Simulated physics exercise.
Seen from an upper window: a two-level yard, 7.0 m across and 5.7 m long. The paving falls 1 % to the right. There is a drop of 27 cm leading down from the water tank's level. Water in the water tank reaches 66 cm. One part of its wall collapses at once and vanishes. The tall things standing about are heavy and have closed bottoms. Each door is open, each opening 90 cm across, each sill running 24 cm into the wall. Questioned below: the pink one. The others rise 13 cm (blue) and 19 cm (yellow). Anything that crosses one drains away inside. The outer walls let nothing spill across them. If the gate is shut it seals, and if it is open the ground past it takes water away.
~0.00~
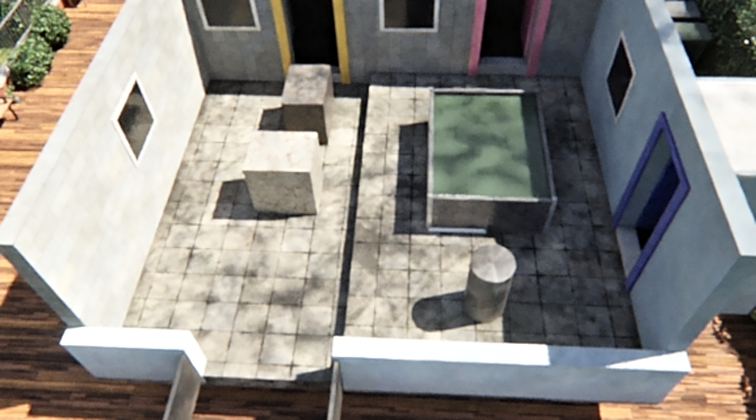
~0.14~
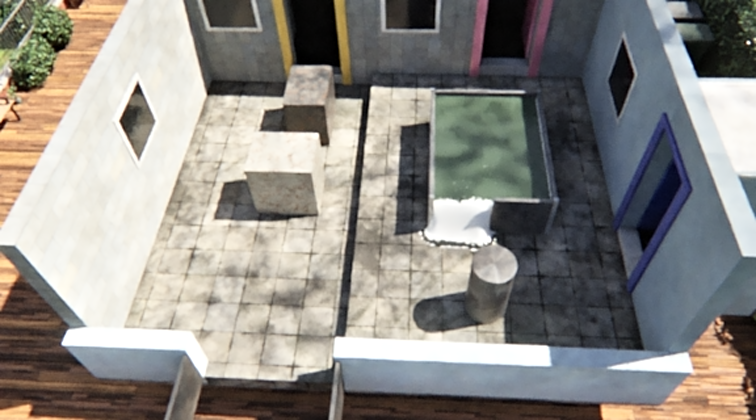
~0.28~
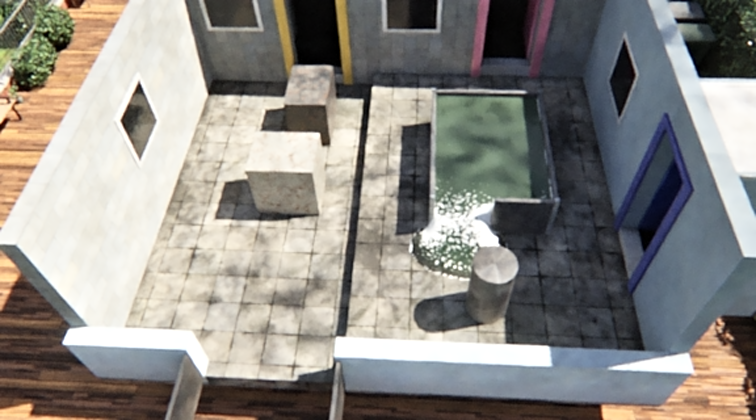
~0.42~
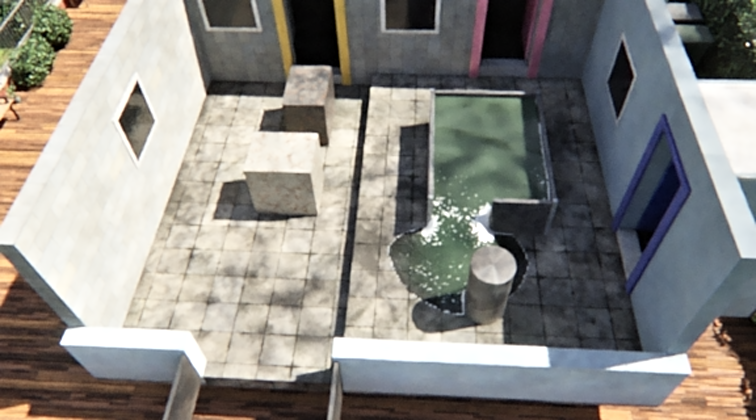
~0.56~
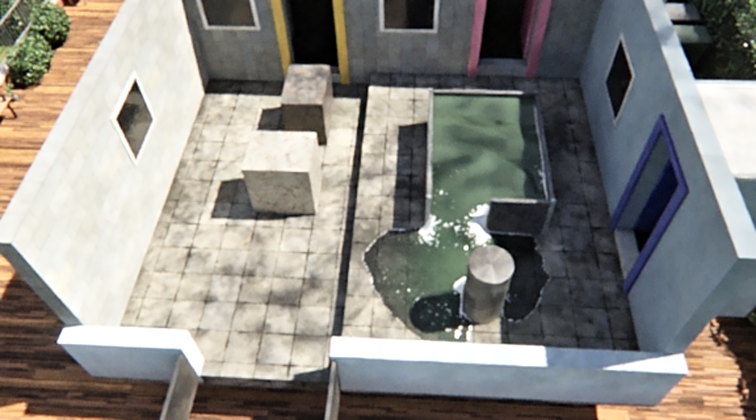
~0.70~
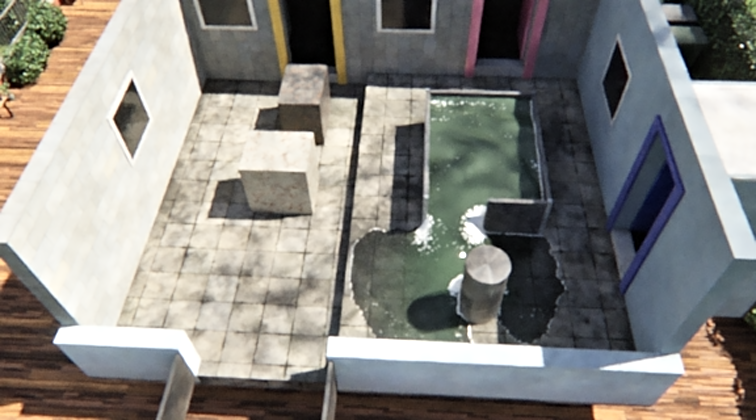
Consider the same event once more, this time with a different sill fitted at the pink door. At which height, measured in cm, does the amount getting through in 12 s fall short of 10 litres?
From about 6 cm upwards.
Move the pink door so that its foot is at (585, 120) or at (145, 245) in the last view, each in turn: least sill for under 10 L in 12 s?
About 8.5 cm for the first and 6.5 cm for the second.
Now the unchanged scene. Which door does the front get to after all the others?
It's the yellow door.
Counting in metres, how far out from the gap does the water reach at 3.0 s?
5.2 m.
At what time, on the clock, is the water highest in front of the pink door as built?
Around 8.5 s.
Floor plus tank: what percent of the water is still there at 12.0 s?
Some 86 %.
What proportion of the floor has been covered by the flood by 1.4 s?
I'd say near 20 percent.
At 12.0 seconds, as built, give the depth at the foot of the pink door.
The depth there is around 7.0 cm.
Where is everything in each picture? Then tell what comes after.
The first picture shows the water tank at (487, 144) is whole and still, 66 cm deep; the pink door at (509, 28) is dry.
In the second picture, water pours out at (461, 217) and has run 0.3 m, to (436, 242); about 9 cm deep outside, 66 cm at the back.
In the third picture, the front is at (463, 275), 0.8 m from the gap at (462, 220); 0.8 m2 of floor is wet, 66 cm left at the back.
In the fourth picture, the front is at (453, 309), 1.4 m from the gap at (460, 221); 1.7 m2 of floor is wet, 66 cm left at the back.
In the fifth picture, water pours out at (458, 220) and has run 1.9 m, to a hidden place; about 5 cm deep outside, 66 cm at the back.
In the sixth picture, water pours out at (455, 220) and has run 2.1 m, to a hidden place; about 4 cm deep outside, 61 cm at the back; the pink door at (506, 30), 3.7 m from the gap, is still 3.6 m from the nearest water.
After 1.4 s water covers 20 % of the floor, deepest (43 cm) near (469, 290); it has not reached the pink door.
After 3.0 s water covers 35 % of the floor, deepest (27 cm) near (469, 290); it has not reached the pink door.
After 12.0 s water covers 90 % of the floor, deepest (12 cm) near (345, 93); 7 cm at the pink door, 0 litres in over its 21 cm sill.
At the pink door as built, the water arrived by 5.4 s and peaked near 8 cm at 8.4 s.
With a sill of 5 cm, 20 litres would have come in within the 12 s; with 8 cm, 1 litre. So under 10 litres takes about 6 cm.
